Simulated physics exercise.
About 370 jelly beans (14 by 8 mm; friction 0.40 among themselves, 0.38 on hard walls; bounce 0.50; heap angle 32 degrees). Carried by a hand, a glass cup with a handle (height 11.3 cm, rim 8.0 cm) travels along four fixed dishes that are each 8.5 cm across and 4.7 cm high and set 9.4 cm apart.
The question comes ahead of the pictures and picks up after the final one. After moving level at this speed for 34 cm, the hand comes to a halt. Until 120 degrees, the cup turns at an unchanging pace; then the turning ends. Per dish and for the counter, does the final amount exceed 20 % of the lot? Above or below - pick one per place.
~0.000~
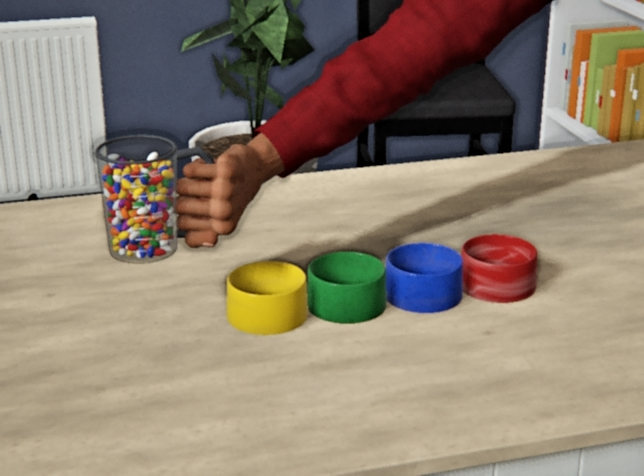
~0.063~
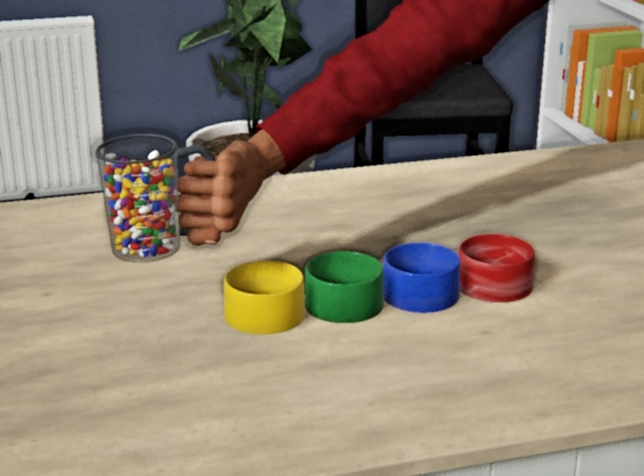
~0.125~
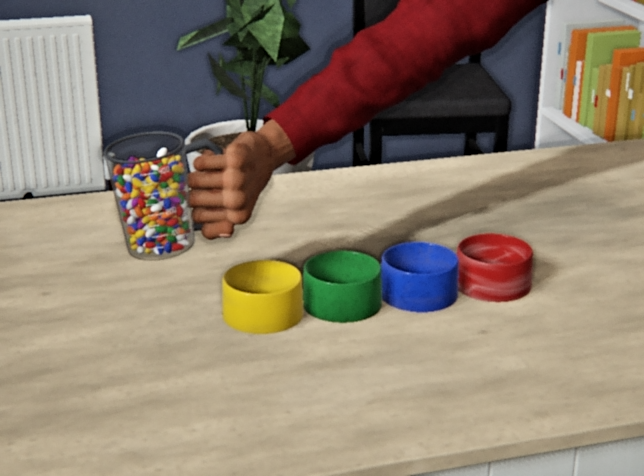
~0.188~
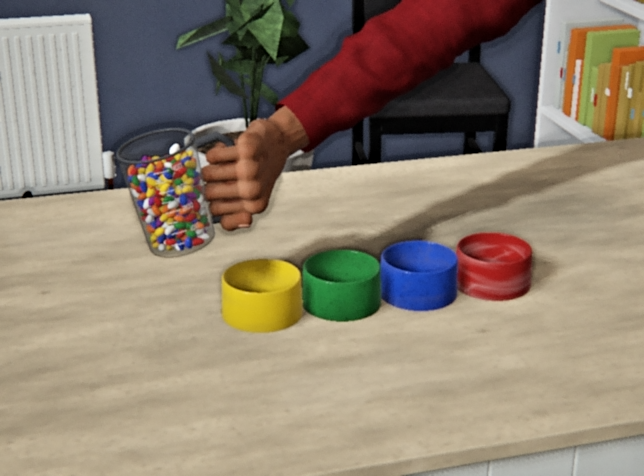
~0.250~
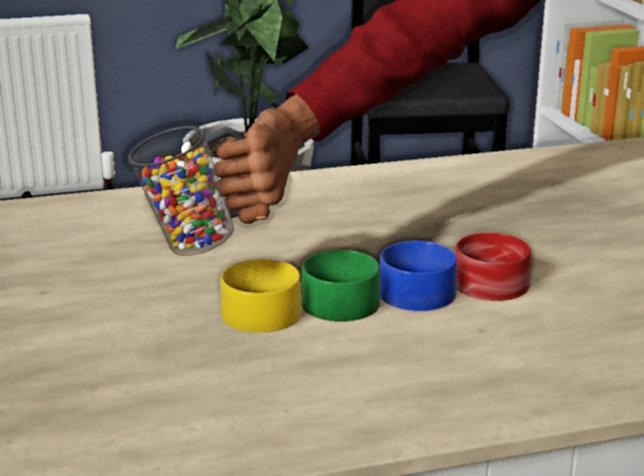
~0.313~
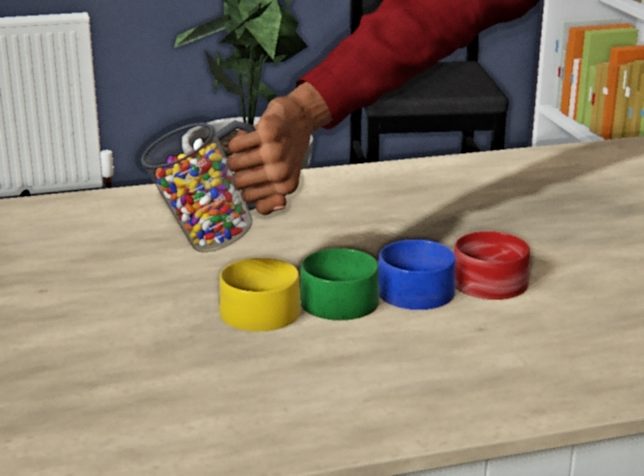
Red: Below; blue: Below; green: Above; yellow: Below; counter: Above.
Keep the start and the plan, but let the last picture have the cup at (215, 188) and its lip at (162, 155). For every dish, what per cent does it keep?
Per cent kept: Red 0, blue 10, green 60, yellow 0.
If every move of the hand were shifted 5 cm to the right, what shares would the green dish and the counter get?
Green: 0, counter: 20.
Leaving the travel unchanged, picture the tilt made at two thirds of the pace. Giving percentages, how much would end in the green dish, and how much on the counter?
Shares: Green at 60; counter at 30.
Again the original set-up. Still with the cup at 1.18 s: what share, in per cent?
I reckon around 95 per cent.
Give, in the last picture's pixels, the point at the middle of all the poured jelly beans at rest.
In the last view, approximately (354, 288).
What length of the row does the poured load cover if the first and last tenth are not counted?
Close to 11 centimetres along the dishes.
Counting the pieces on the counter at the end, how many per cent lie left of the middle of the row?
Share: About 60 in a hundred.
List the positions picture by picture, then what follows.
Cup at (140, 200), tilt 0 degrees, lip at (97, 153), moved 0.0 cm; middle of the pieces at (137, 208); yellow dish at (267, 279); green dish at (347, 269); blue dish at (425, 259); red dish at (500, 250), in the first picture.
Cup at (142, 199), tilt 1 degrees, lip at (98, 153), moved 0.5 cm; middle of the pieces at (139, 207), in the second picture.
Cup at (153, 197), tilt 6 degrees, lip at (106, 154), moved 1.8 cm; middle of the pieces at (151, 205), in the third picture.
Cup at (169, 194), tilt 11 degrees, lip at (118, 156), moved 3.6 cm; middle of the pieces at (168, 202), in the fourth picture.
Cup at (185, 193), tilt 17 degrees, lip at (130, 160), moved 5.4 cm; middle of the pieces at (184, 201), in the fifth picture.
Cup at (200, 189), tilt 22 degrees, lip at (143, 162), moved 7.2 cm; middle of the pieces at (201, 198); yellow dish at (259, 275); green dish at (340, 265); blue dish at (417, 256); red dish at (492, 247). The cup turns about 90 degrees a second and travels 28 cm a second, in the sixth picture.
After 0.83 s, tilt 68 degrees; cup holds 100 %.
After 1.18 s, tilt 99 degrees; cup holds 95 %, green 5 %.
Then, at 1.62 s, tilt 120 degrees; cup holds 30 %, blue 15 %, green 35 %.
In the end, at 3.0 s, red 0 %, blue 15 %, green 55 %, yellow 0 %, counter 30 %.
